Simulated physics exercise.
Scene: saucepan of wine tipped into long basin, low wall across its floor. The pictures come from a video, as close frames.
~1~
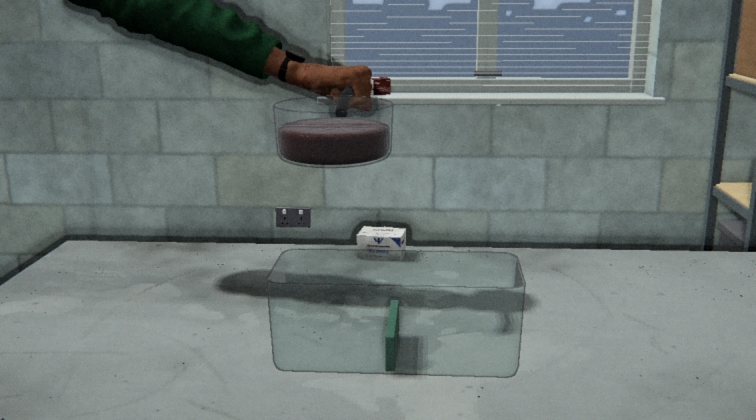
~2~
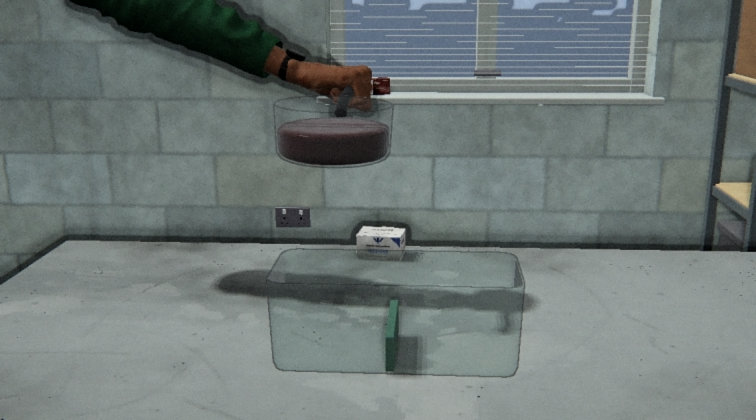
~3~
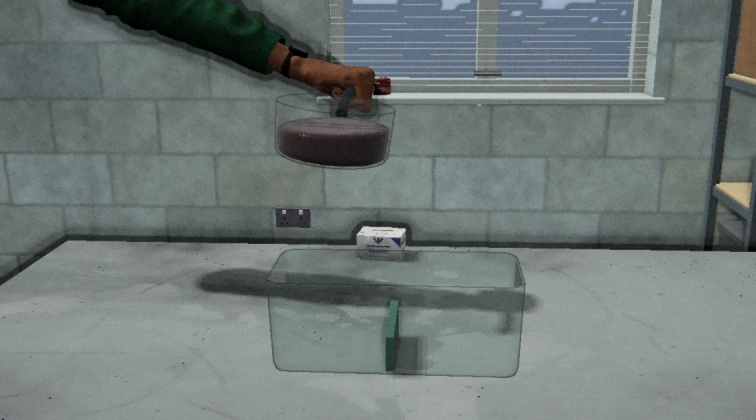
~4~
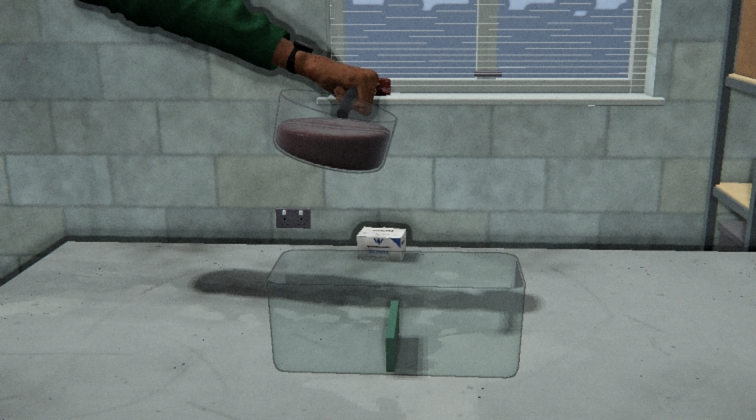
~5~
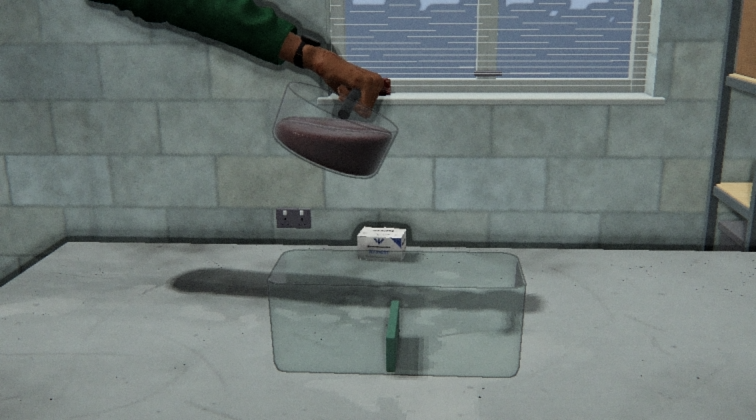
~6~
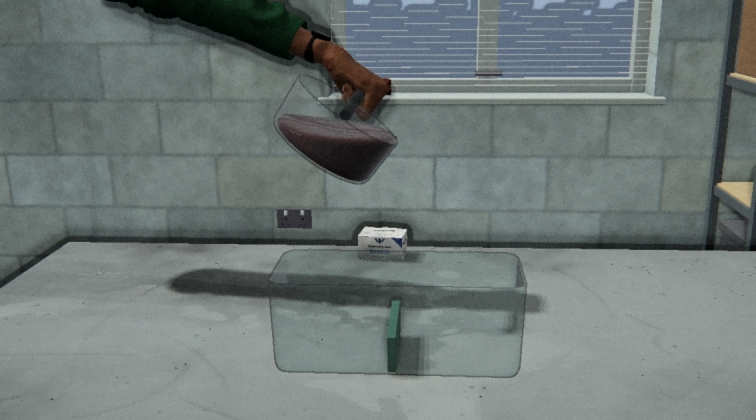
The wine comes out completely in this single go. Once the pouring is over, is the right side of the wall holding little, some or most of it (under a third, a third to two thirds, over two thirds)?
It holds most.
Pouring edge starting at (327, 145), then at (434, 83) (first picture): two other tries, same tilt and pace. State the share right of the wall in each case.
The first gives 10 %, the second 80 %.
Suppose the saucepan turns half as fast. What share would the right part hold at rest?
Around 90 percent ends up there.
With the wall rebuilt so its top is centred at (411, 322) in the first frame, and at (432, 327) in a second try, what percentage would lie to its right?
The first position gives around 60 percent, the second around 35 percent.
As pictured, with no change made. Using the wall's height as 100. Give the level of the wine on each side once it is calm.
I'd put the left at about 10 and the right at about 50.
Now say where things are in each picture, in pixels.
In the first frame, tilt 0°; pouring edge (392, 106); surface from (279, 126) to (390, 126); the long basin's rim runs from (275, 266) to (521, 271); the wall's top is at (393, 319).
In the second frame, tilt 2°; pouring edge (392, 107); surface from (279, 126) to (390, 126).
In the third frame, tilt 6°; pouring edge (394, 112); surface from (280, 124) to (390, 128).
In the fourth frame, tilt 14°; pouring edge (396, 121); surface from (279, 123) to (391, 131).
In the fifth frame, tilt 24°; pouring edge (397, 132); surface from (278, 121) to (393, 133).
In the sixth frame, tilt 35°; pouring edge (396, 144); surface from (278, 117) to (395, 135).
A moment on, the saucepan is tipped right over and 18 per cent is still to pour, 0 is left of the wall and 20 right of it.
Next, the saucepan is tipped right over and 4 per cent is still to pour, 11 is left of the wall and 77 right of it.
Then the saucepan is tipped right over and 0 per cent is still to pour, 18 is left of the wall and 78 right of it.
Later the saucepan is tipped right over and 0 per cent is still to pour, 19 is left of the wall and 79 right of it.
At rest 19 per cent lies left of the wall, 79 right of it and 2 outside.
